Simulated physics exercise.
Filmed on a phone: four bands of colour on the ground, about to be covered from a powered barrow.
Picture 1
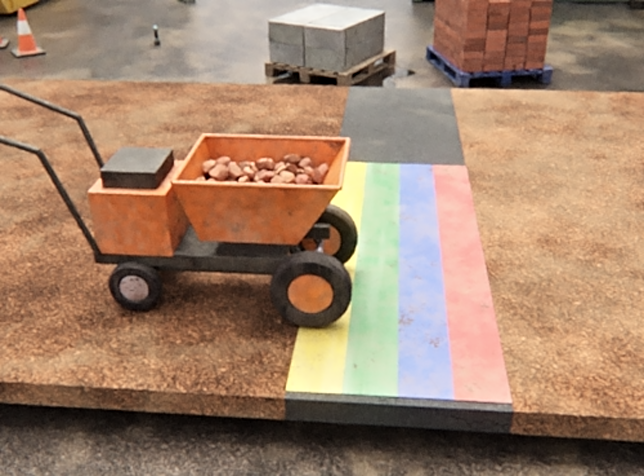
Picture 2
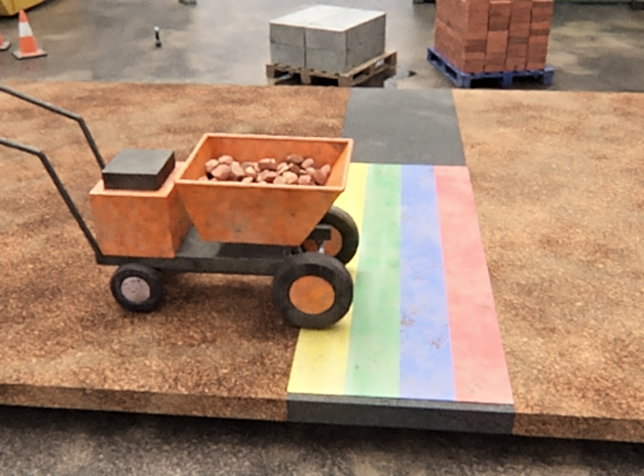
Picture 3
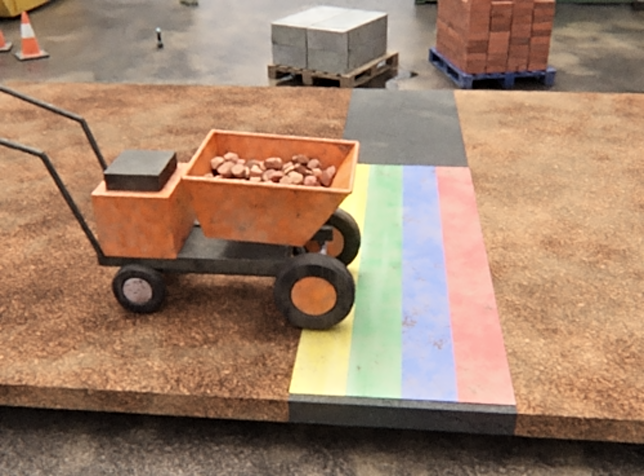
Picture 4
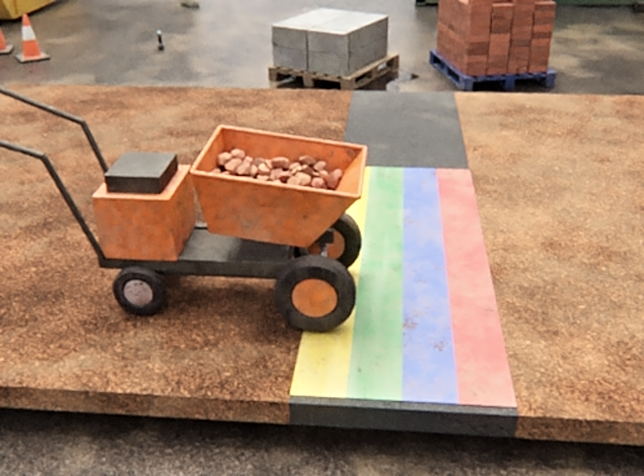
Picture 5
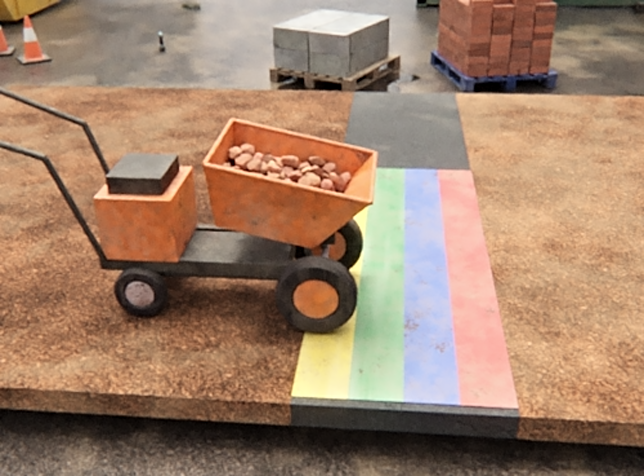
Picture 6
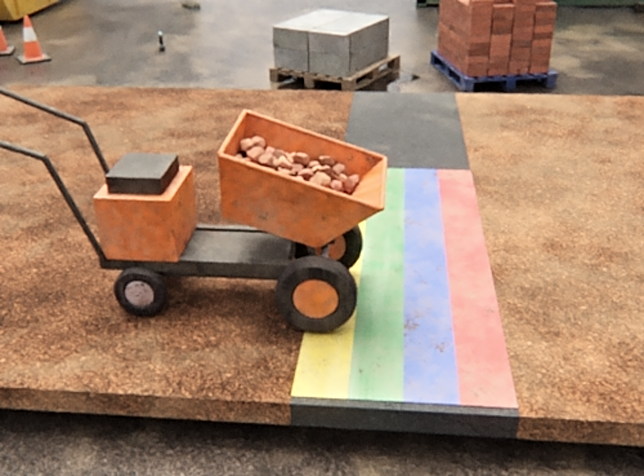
At first, an orange powered barrow loaded with lumps of rubble stands with its skip level, its front wheels beside yellow, green, blue and red bands on the ground. The skip then begins tilting forward to the right, slightly at first, then clearly, its back rising while the rubble stays inside.
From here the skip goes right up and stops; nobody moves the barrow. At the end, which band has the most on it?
The red strip carries the most.
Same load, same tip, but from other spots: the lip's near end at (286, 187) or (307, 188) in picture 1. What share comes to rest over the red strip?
The first gives 10 %, the second 30 %.
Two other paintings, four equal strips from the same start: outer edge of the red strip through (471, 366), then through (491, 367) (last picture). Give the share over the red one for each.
Roughly 30 per cent, and 40 per cent.
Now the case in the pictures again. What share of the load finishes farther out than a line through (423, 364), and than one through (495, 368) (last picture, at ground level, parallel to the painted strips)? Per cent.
Near 80 % and 30 %.
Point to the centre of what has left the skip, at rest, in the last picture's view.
Roughly at (470, 302).
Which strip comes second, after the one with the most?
The runner-up: That blue strip.
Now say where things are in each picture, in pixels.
The first picture shows lip of the skip near (340, 189), level; top of the load near (269, 183), lumps of rubble; yellow strip near (320, 350); green strip near (372, 352); blue strip near (424, 355); red strip near (477, 358).
The second picture shows lip of the skip near (343, 190), level; top of the load near (254, 182).
The third picture shows lip of the skip near (350, 193), tipped barely; top of the load near (260, 180).
The fourth picture shows lip of the skip near (359, 198), tipped a little; top of the load near (252, 174).
The fifth picture shows lip of the skip near (371, 203), tipped a little; top of the load near (262, 171).
The sixth picture shows lip of the skip near (382, 209), tipped clearly; top of the load near (267, 161); yellow strip near (326, 355); green strip near (377, 357); blue strip near (430, 360); red strip near (483, 363).
Shortly afterwards, skip tipped steeply; the whole lot in the skip.
Next, skip tipped right over; the bulk in the skip; only a few over the blue strip; a little over the red strip; only a few off the paint.
Some moments later, skip tipped right over; near a third in the skip; a little over the blue strip; near a third over the red strip; a little off the paint.
In the end, skip tipped right over; near a quarter in the skip; none at all over the yellow strip; none at all over the green strip; near a quarter over the blue strip; near a third over the red strip; near a quarter off the paint.
